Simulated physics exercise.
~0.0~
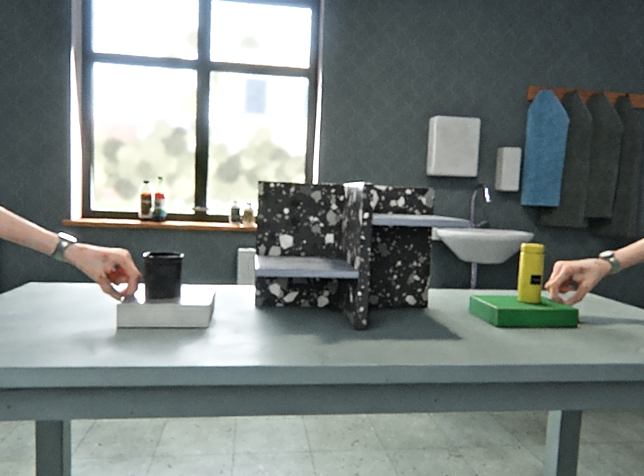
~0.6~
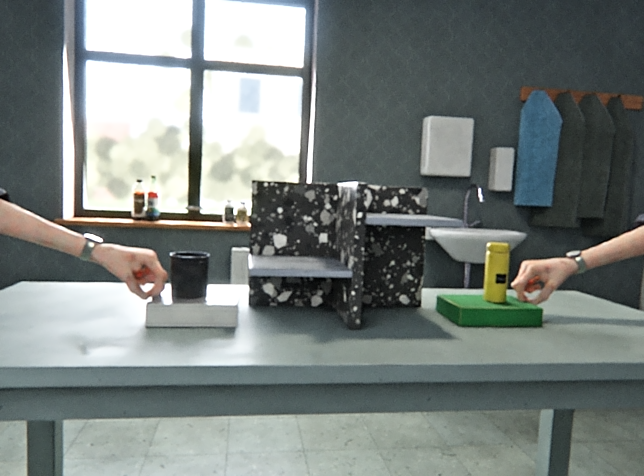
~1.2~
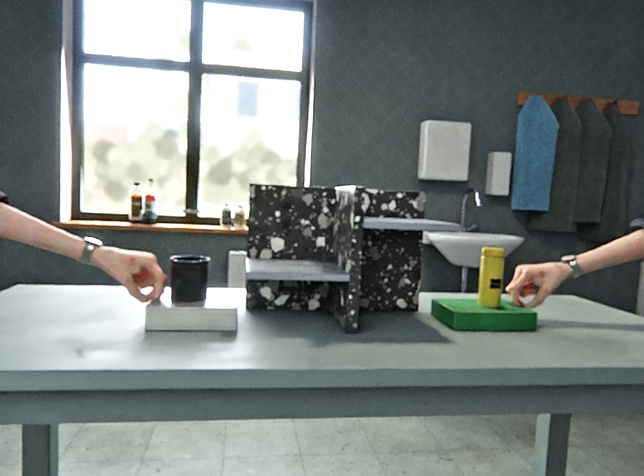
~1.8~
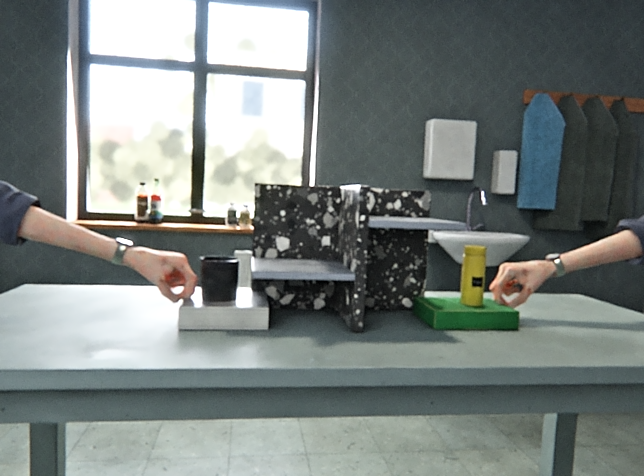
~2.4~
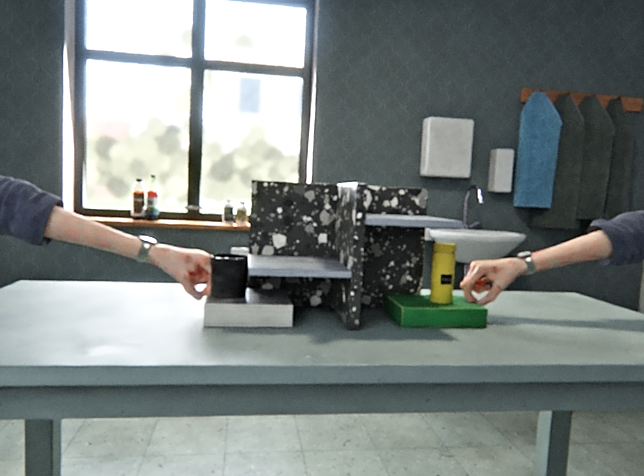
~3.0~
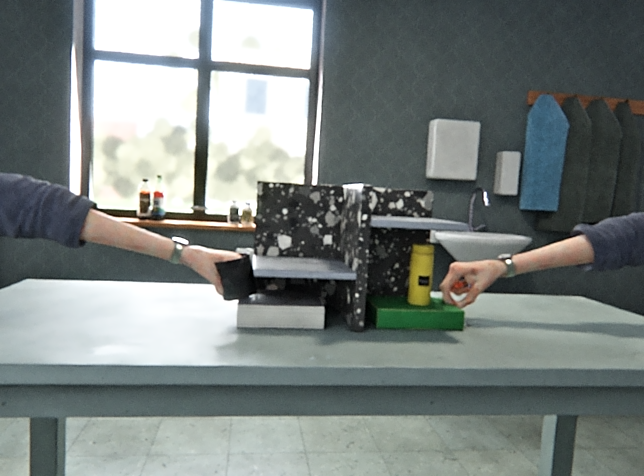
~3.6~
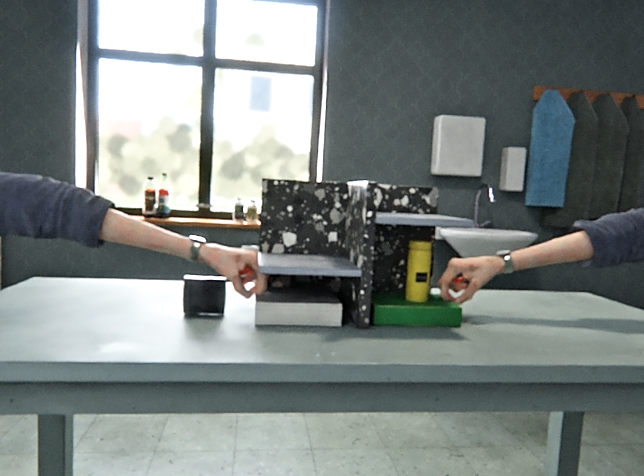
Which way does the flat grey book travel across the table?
The grey book moves to the right, sliding toward the speckled stand and in under its left shelf.
A black and white speckled stand with two low shelves sits on a grey table, seen from the front by a slightly swaying camera in a room with a window and a sink. On the left a black beaker stands on a flat pale grey book, and on the right a yellow shaker stands on a green board. Two hands slide both carriers inward. The shaker passes upright beneath the higher right shelf, while the beaker meets the lower left shelf, is pushed back and tips. Finally the book is under the shelf and the beaker rests on the table behind it to the left.
